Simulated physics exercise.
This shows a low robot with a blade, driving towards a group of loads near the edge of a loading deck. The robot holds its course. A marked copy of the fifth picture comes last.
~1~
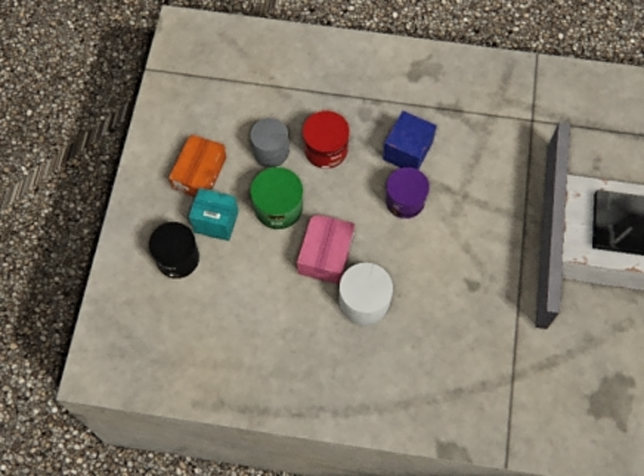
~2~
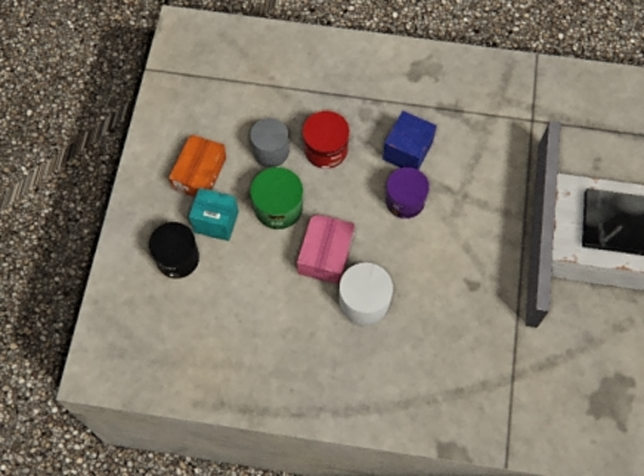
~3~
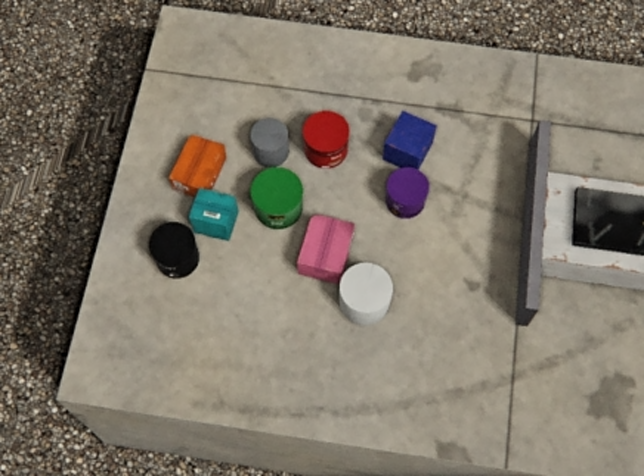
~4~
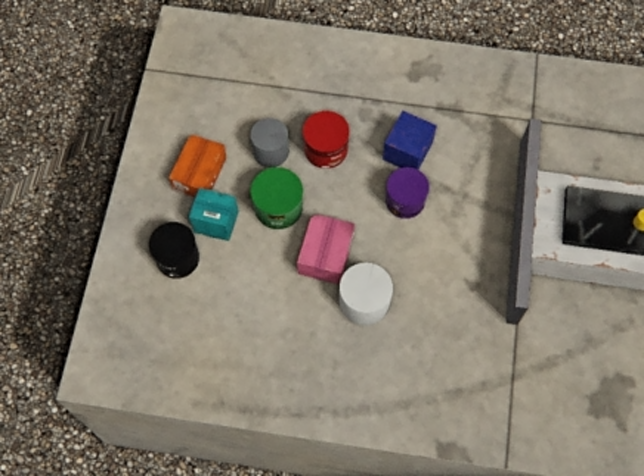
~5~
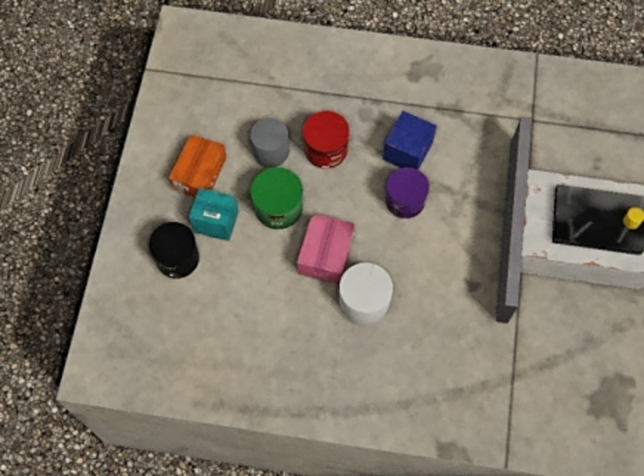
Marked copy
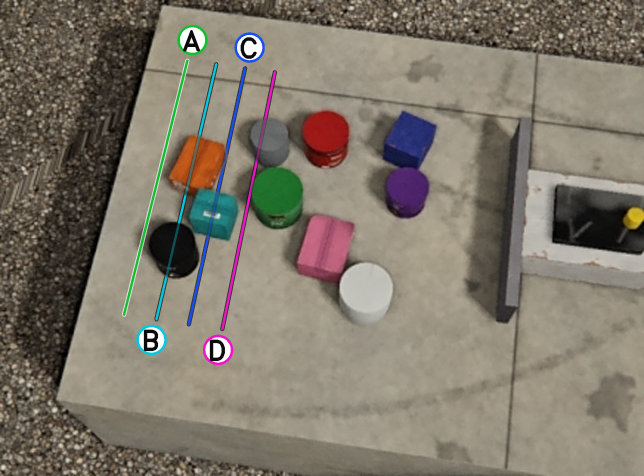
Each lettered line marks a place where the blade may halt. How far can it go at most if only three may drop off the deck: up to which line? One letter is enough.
B is the last line within the limit.
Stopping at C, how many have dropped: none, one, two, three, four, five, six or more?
In all, none.
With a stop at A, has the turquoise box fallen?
By then, yes.
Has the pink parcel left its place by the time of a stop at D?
By then, yes.
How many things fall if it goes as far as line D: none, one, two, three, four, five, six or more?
By then, none.
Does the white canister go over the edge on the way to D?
No.
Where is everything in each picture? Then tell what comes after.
Purple pail (407, 193); white canister (365, 294); blue crate (410, 143), in the first picture.
Robot (622, 222); turquoise box (214, 215), in the second picture.
Robot (613, 221); black pail (175, 251), in the third picture.
Robot (602, 219); green pail (277, 200), in the fourth picture.
Robot (592, 218); red pail (326, 141); purple pail (407, 193); white canister (365, 294), in the fifth picture.
On the marked copy, A at (158, 180); B at (188, 184); C at (219, 189); D at (250, 193).
With B. Early on, robot (469, 201); white canister (350, 294); blue crate (379, 140).
Further on, robot (349, 184); orange parcel (188, 167); grey canister (199, 123).
At the end, robot (257, 171); turquoise box (102, 208); orange parcel (125, 159); none fallen.
As for the rest, A drops four; C is within the limit but short; D is within the limit but short.
